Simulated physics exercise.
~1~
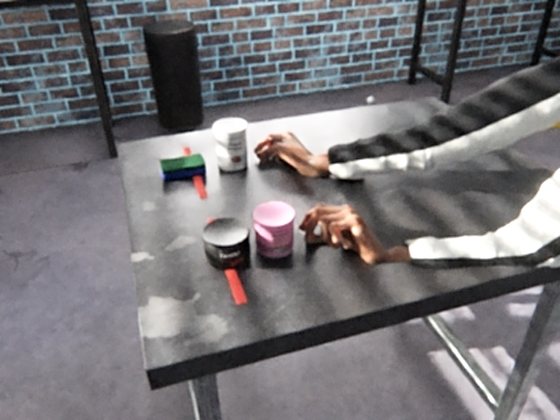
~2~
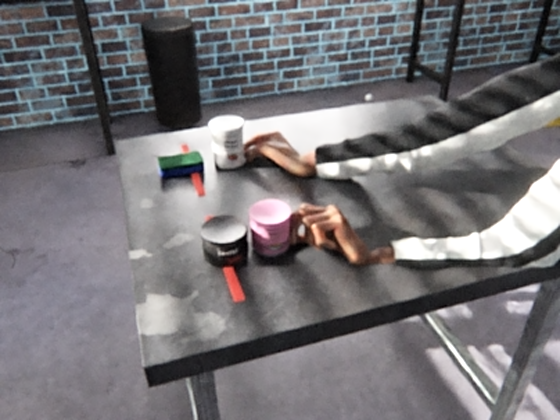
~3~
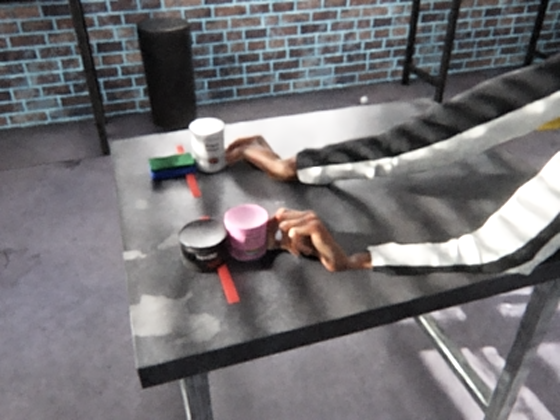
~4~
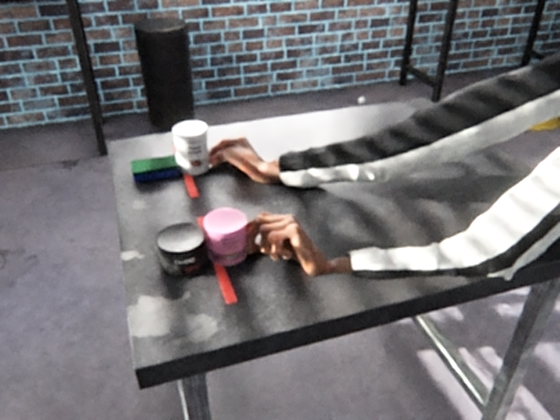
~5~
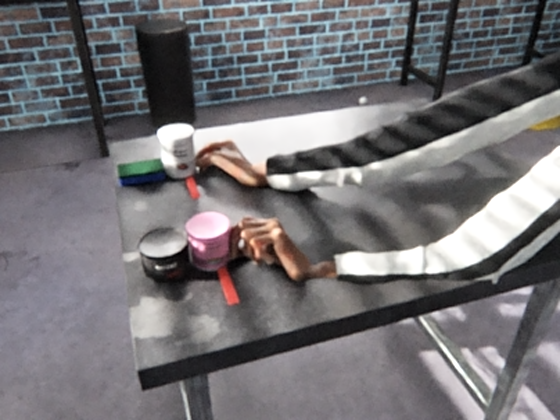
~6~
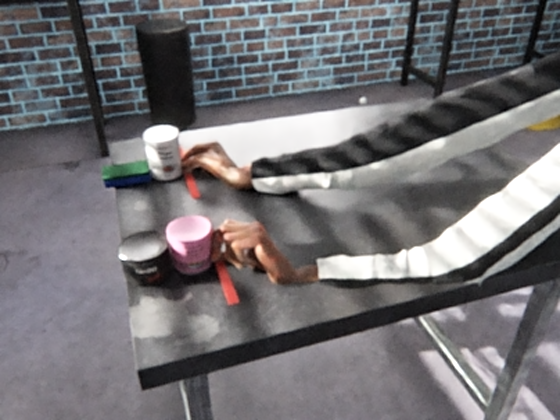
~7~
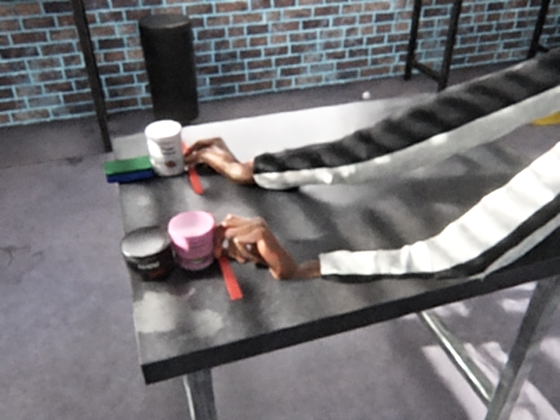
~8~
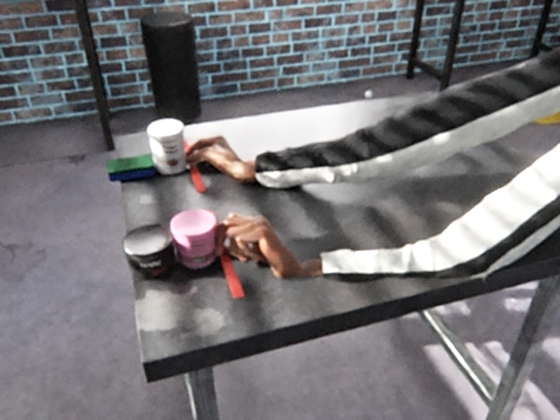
Two hands slide two tins left, pushing a black tub and sponge to the table's edge.
